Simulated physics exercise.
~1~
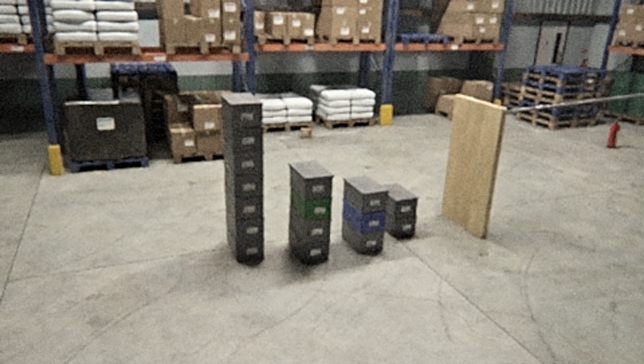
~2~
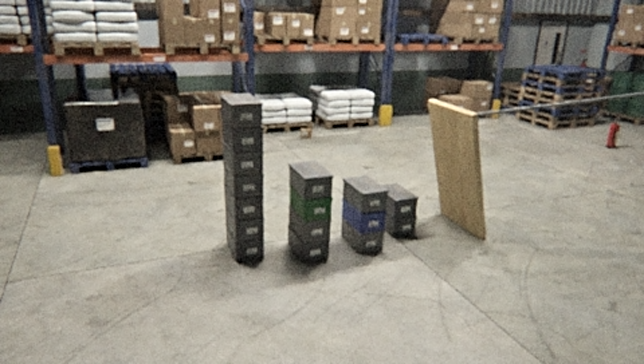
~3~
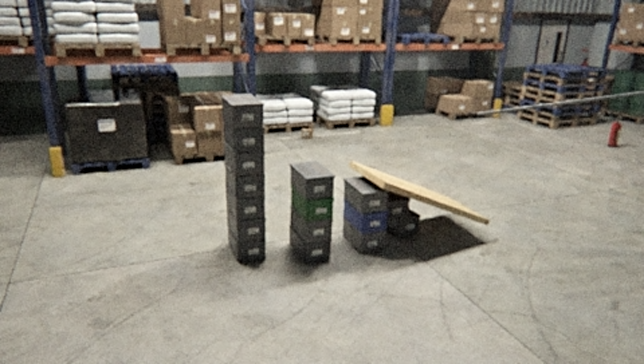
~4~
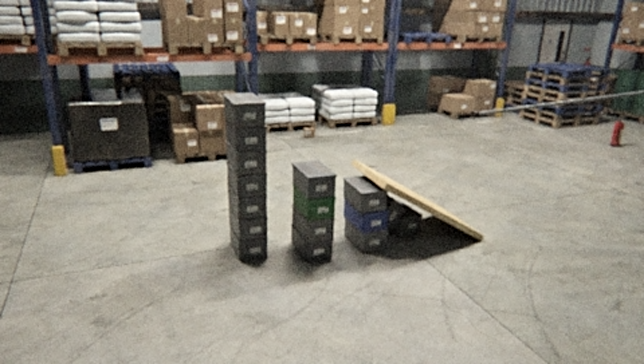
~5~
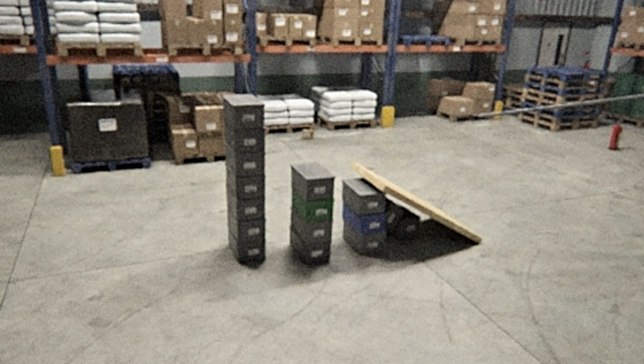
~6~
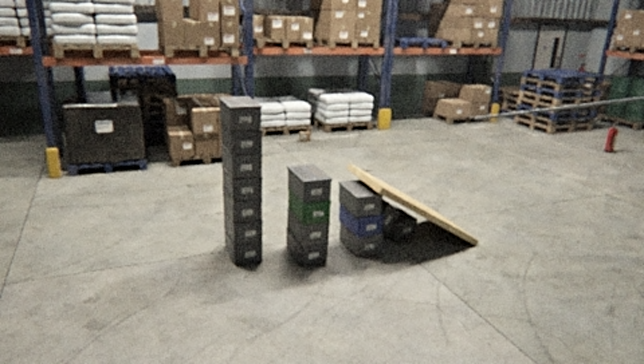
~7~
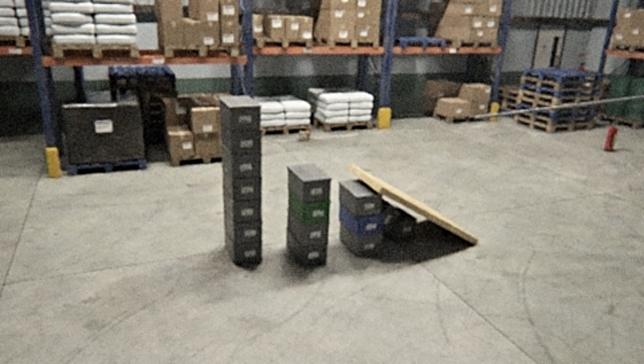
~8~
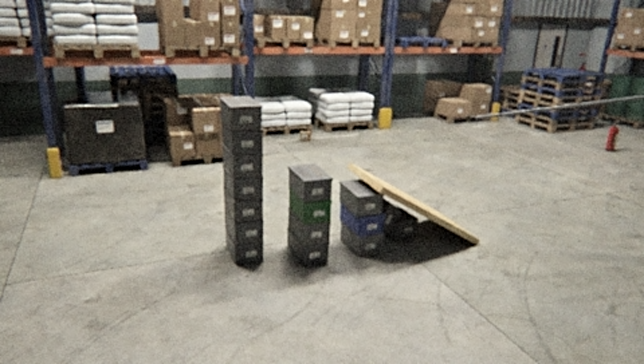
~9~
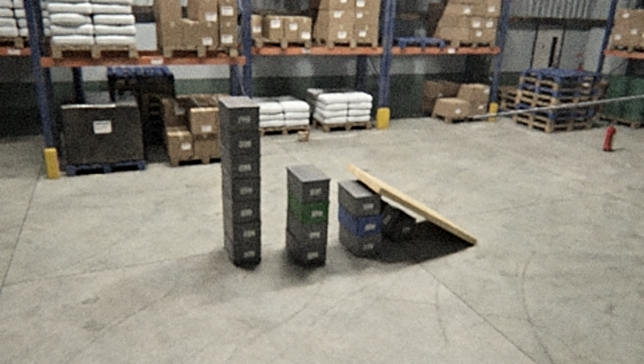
A wooden board tips left and comes to rest leaning against the shorter dark stacks.
